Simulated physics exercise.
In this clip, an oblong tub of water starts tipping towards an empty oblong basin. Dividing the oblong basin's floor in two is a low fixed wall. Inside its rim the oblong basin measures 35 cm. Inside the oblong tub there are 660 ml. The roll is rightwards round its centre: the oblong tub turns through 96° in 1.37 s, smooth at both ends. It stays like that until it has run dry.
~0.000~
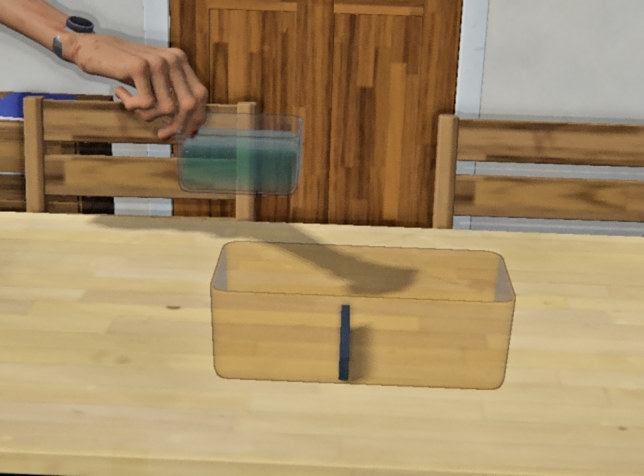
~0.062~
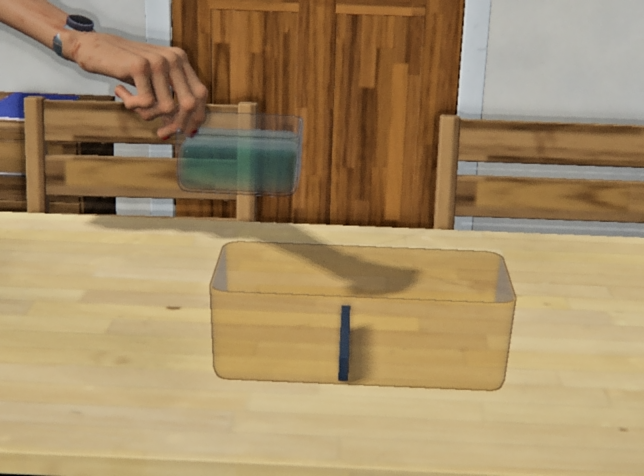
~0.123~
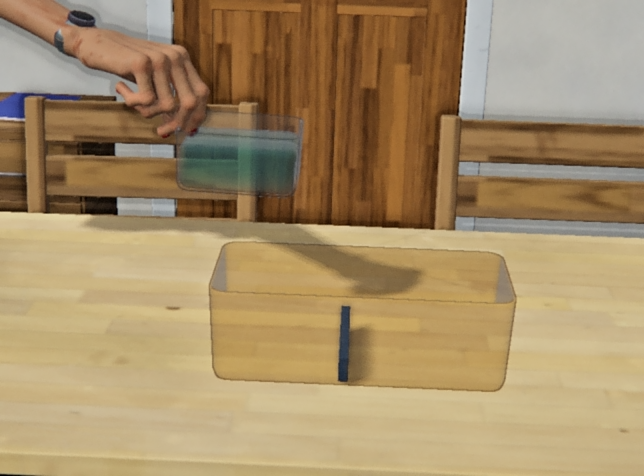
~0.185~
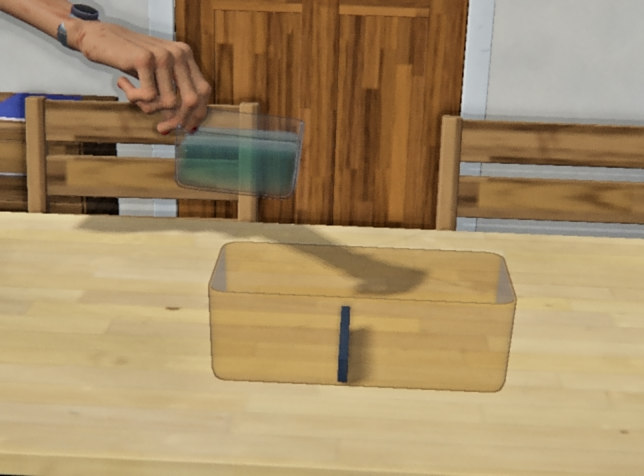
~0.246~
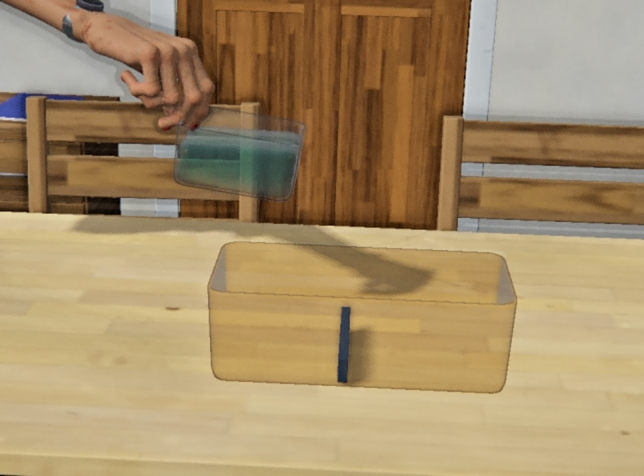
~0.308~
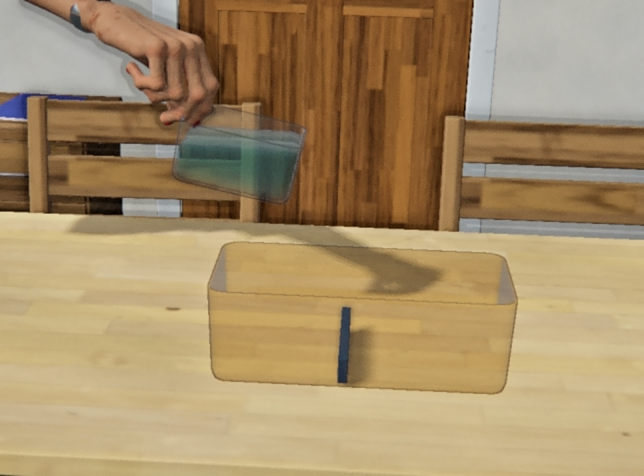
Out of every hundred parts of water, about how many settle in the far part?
About 62 out of 100.
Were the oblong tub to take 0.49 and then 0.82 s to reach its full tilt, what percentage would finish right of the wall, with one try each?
Try 1: Approx. 50 %; try 2: Approx. 60 %.
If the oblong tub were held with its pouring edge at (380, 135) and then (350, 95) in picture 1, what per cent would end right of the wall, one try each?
In order, 95 and 90 per cent.
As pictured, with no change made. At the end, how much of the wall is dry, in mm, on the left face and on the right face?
Noted: Left near 22 mm, right near 18 mm.
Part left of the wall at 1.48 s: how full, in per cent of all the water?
Some 34 per cent.
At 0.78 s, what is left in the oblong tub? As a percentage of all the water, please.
I'd estimate some 58 % remains.
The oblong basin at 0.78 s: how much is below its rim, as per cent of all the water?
12 %, roughly.
By 0.78 s the tilt is 58° and 58 per cent is still to pour, 3 is left of the wall and 9 right of it.
By 1.12 s the tilt is 88° and 16 per cent is still to pour, 15 is left of the wall and 61 right of it.
By 1.48 s the tilt is 96° and 3 per cent is still to pour, 33 is left of the wall and 62 right of it.
By 1.87 s the tilt is 96° and 0 per cent is still to pour, 37 is left of the wall and 62 right of it.
At rest 38 per cent lies left of the wall, 62 right of it and 1 outside.
